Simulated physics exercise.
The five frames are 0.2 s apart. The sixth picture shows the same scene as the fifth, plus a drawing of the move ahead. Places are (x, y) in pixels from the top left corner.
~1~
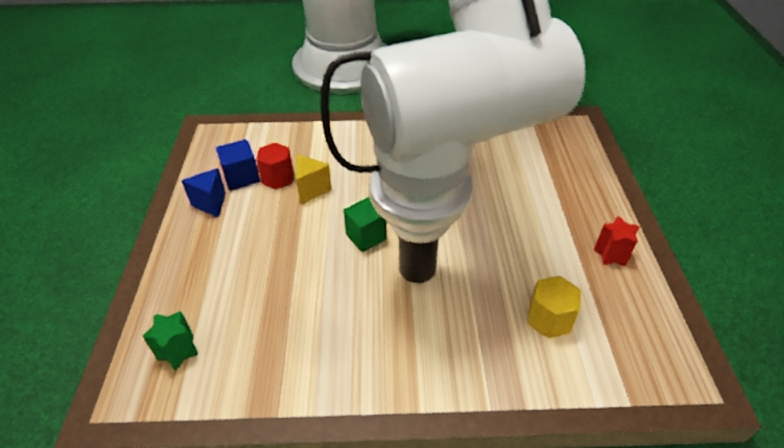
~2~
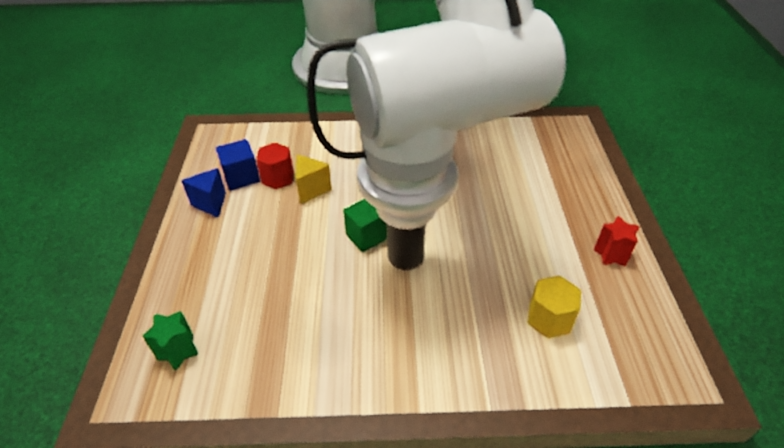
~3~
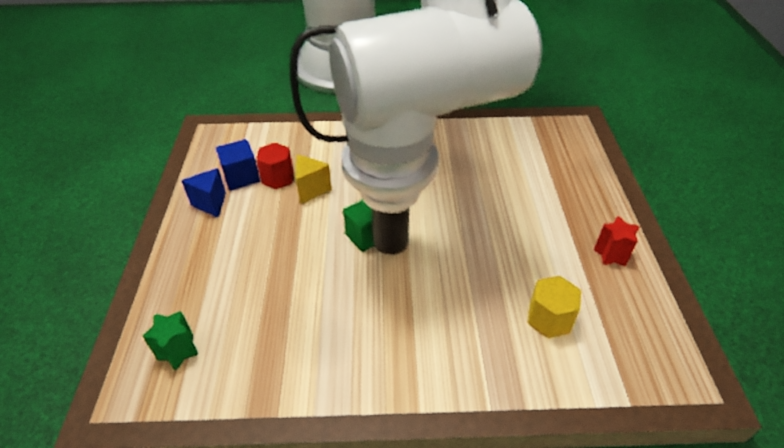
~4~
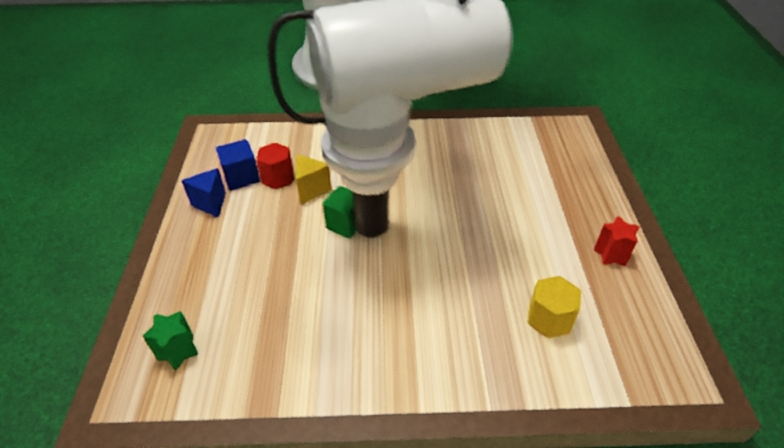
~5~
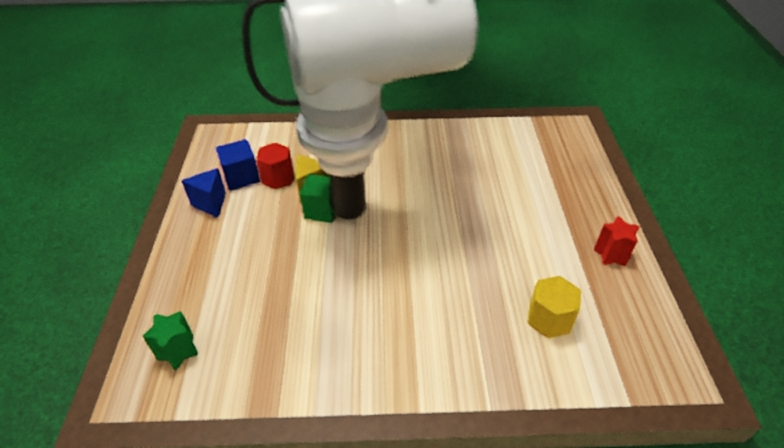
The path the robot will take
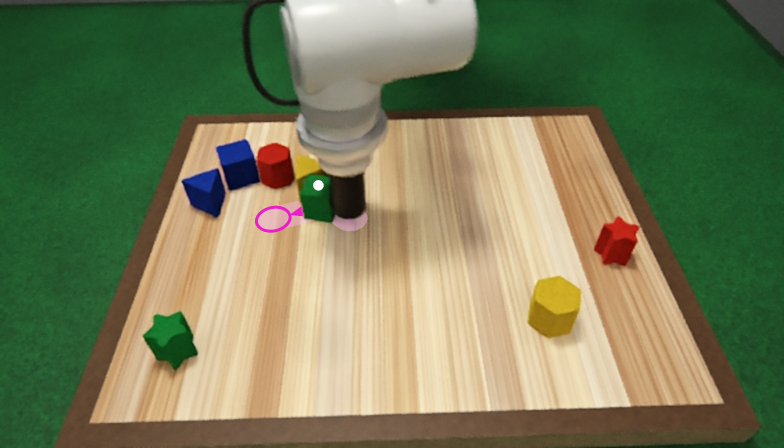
On a wooden board with colored blocks scattered around, a white robot arm moved its dark stick up and left to the green cube, then pushed it over beside the yellow triangular block.
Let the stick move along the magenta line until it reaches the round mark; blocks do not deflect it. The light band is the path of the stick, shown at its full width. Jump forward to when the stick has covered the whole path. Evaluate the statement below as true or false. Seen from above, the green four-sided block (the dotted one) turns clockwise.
My answer: True.
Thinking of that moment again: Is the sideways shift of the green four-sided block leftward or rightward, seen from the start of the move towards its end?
Facing the way the path runs, start to end, you'll find the green four-sided block has shifted right.
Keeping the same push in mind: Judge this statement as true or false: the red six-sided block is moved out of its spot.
That is false.
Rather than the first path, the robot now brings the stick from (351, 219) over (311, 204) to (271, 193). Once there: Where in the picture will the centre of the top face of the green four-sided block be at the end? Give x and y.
It will likely be found at (233, 171).
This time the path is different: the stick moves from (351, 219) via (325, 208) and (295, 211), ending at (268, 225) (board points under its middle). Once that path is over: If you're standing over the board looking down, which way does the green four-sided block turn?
Viewed from above: Clockwise.
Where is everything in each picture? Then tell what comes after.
Lower end of the stick at (417, 269), tops of blocks, red six-sided block at (273, 153), yellow triangular block at (308, 165), green four-sided block at (365, 211), in the first frame.
Stick at (406, 256), blocks as before, in the second frame.
Stick at (391, 241), blocks as before, in the third frame.
Stick at (372, 225), green four-sided block at (343, 199), in the fourth frame.
Stick at (350, 208), red six-sided block at (273, 153), yellow triangular block at (308, 165), green four-sided block at (318, 185), in the fifth frame.
The drawn path runs from (351, 219) via (329, 208) and (301, 212), ending at (273, 219); the dot is on the green four-sided block.
What follows on the original path. Halfway along, stick at (313, 197); yellow triangular block at (300, 161), turned 40° clockwise; green four-sided block at (280, 178).
At the end, stick at (271, 208); red six-sided block not moved; yellow triangular block at (300, 161), turned 40° clockwise; green four-sided block at (251, 177), turned 45° clockwise.
